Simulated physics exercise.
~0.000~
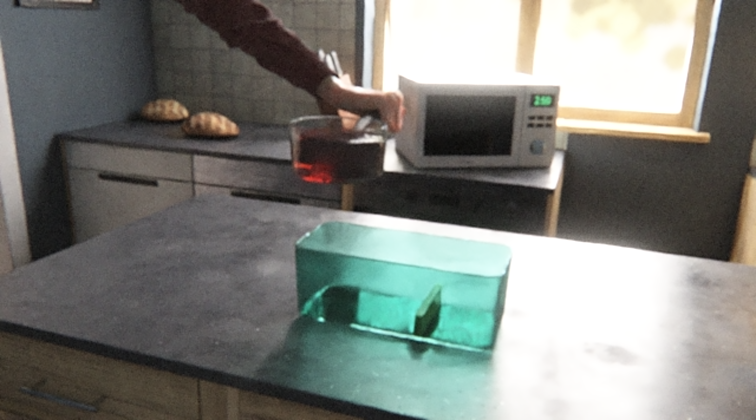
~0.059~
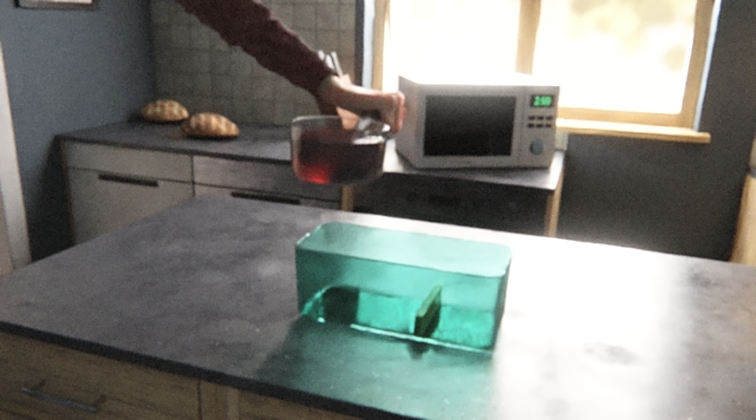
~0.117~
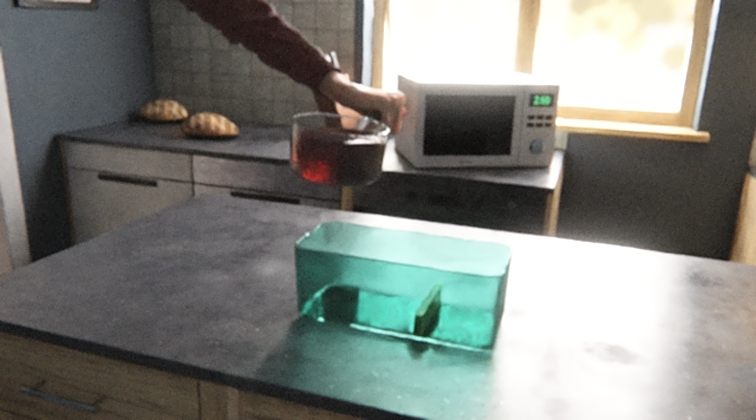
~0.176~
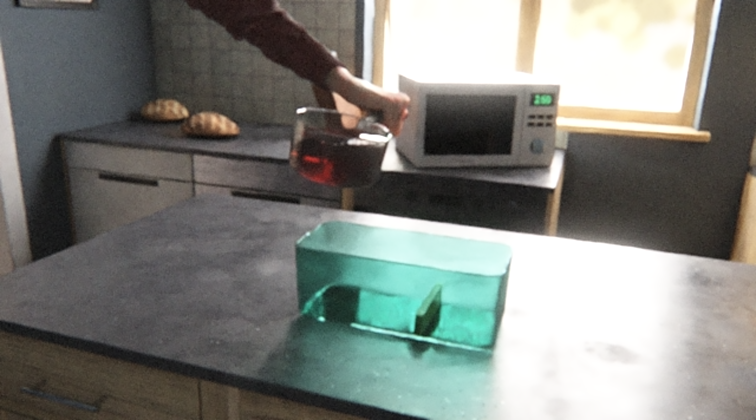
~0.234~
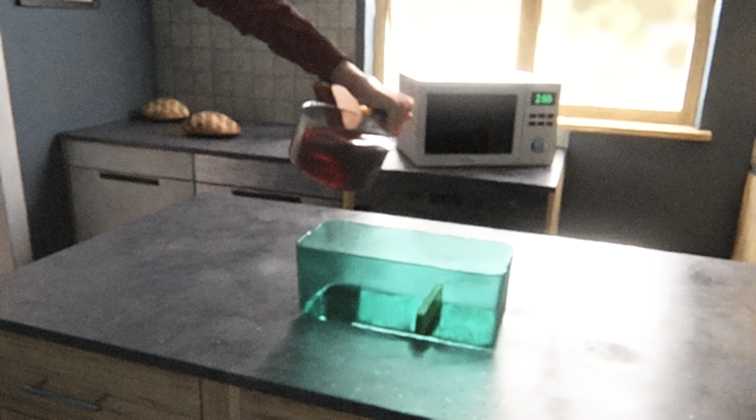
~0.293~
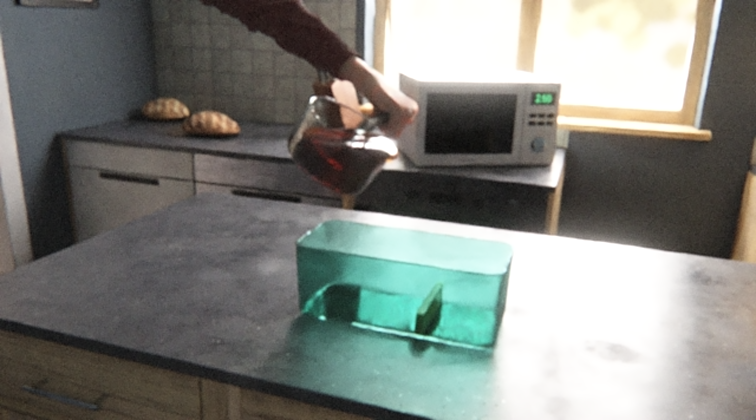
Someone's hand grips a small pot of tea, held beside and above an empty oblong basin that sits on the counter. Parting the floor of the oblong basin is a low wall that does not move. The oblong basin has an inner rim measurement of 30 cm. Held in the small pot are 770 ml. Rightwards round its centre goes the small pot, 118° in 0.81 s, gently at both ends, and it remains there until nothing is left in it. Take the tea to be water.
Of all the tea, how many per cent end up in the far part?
Roughly 25 per cent.
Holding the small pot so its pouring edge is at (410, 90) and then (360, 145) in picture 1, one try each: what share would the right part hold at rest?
Result: 45 per cent, then 25 per cent.
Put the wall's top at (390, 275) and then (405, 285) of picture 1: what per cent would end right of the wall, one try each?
First 75, then 60 per cent.
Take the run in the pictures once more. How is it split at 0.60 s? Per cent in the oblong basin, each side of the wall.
Left: Around 28. Right: Around 14.
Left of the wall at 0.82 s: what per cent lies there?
Around 66 in a hundred.
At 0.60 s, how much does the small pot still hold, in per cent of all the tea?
Some 22 % of it is still there.
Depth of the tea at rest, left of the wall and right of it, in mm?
Final reading - left some 22 mm, right some 16 mm.
Then, 0.60 s in, the tilt is 99° and 23 per cent is still to pour, 27 is left of the wall and 14 right of it.
Then, 0.82 s in, the tilt is 118° and 2 per cent is still to pour, 66 is left of the wall and 22 right of it.
Then, 1.06 s in, the tilt is 118° and 0 per cent is still to pour, 69 is left of the wall and 25 right of it.
Then, 1.31 s in, the tilt is 118° and 0 per cent is still to pour, 69 is left of the wall and 25 right of it.
Finally, 69 per cent lies left of the wall, 25 right of it and 6 outside.
